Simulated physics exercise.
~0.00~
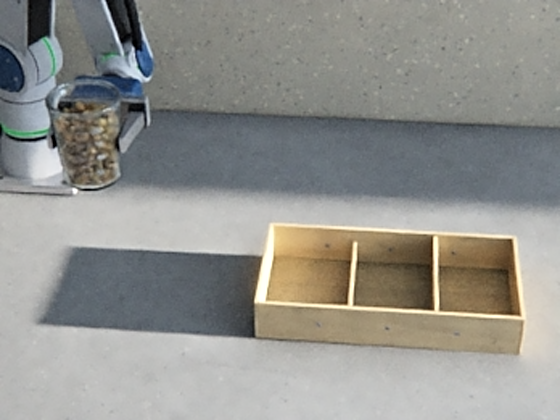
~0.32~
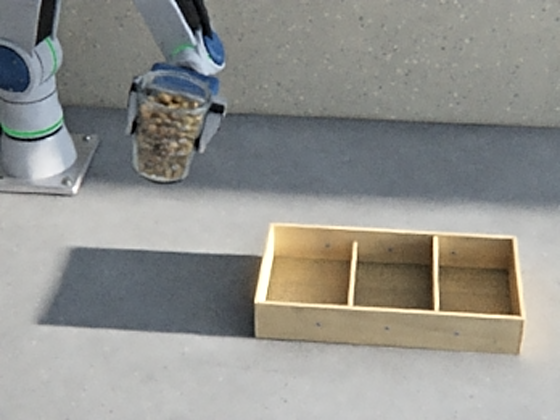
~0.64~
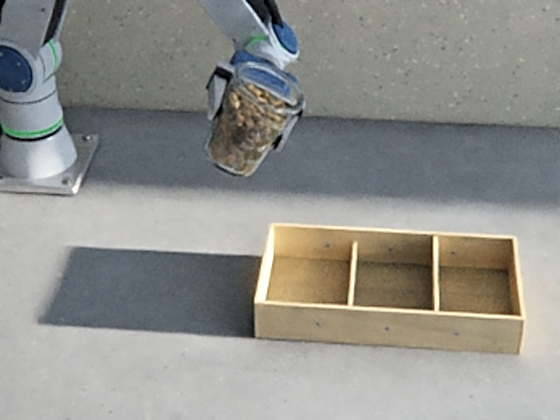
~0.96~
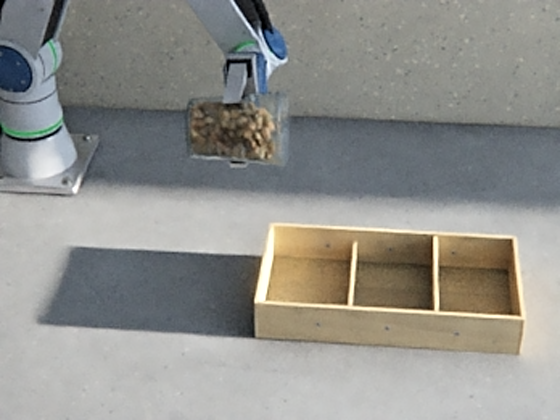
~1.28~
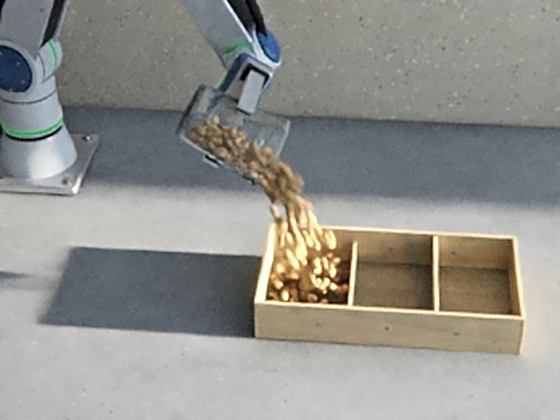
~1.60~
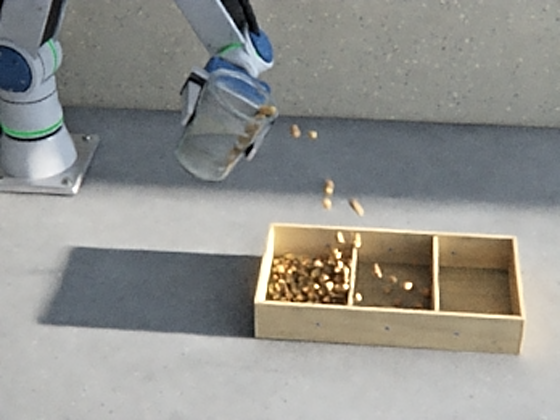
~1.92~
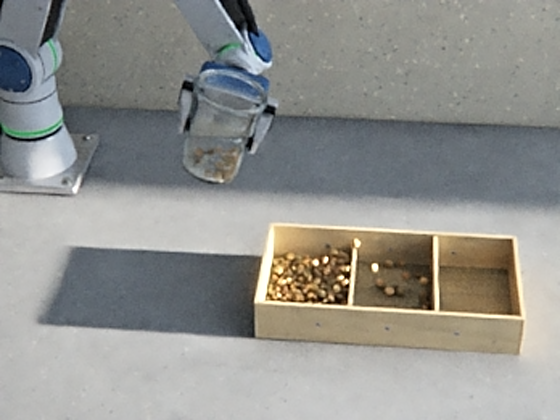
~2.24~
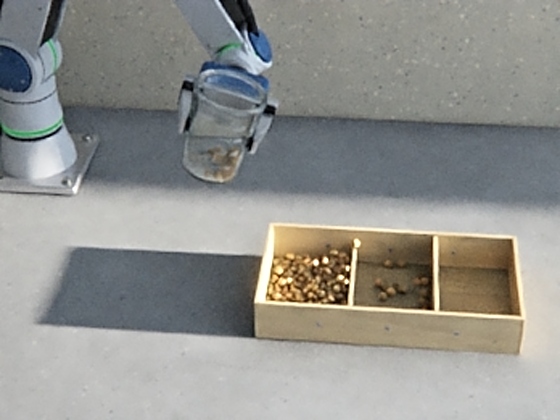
On a grey table, a robot arm tips chickpeas from a tumbler into two box sections, keeping some.
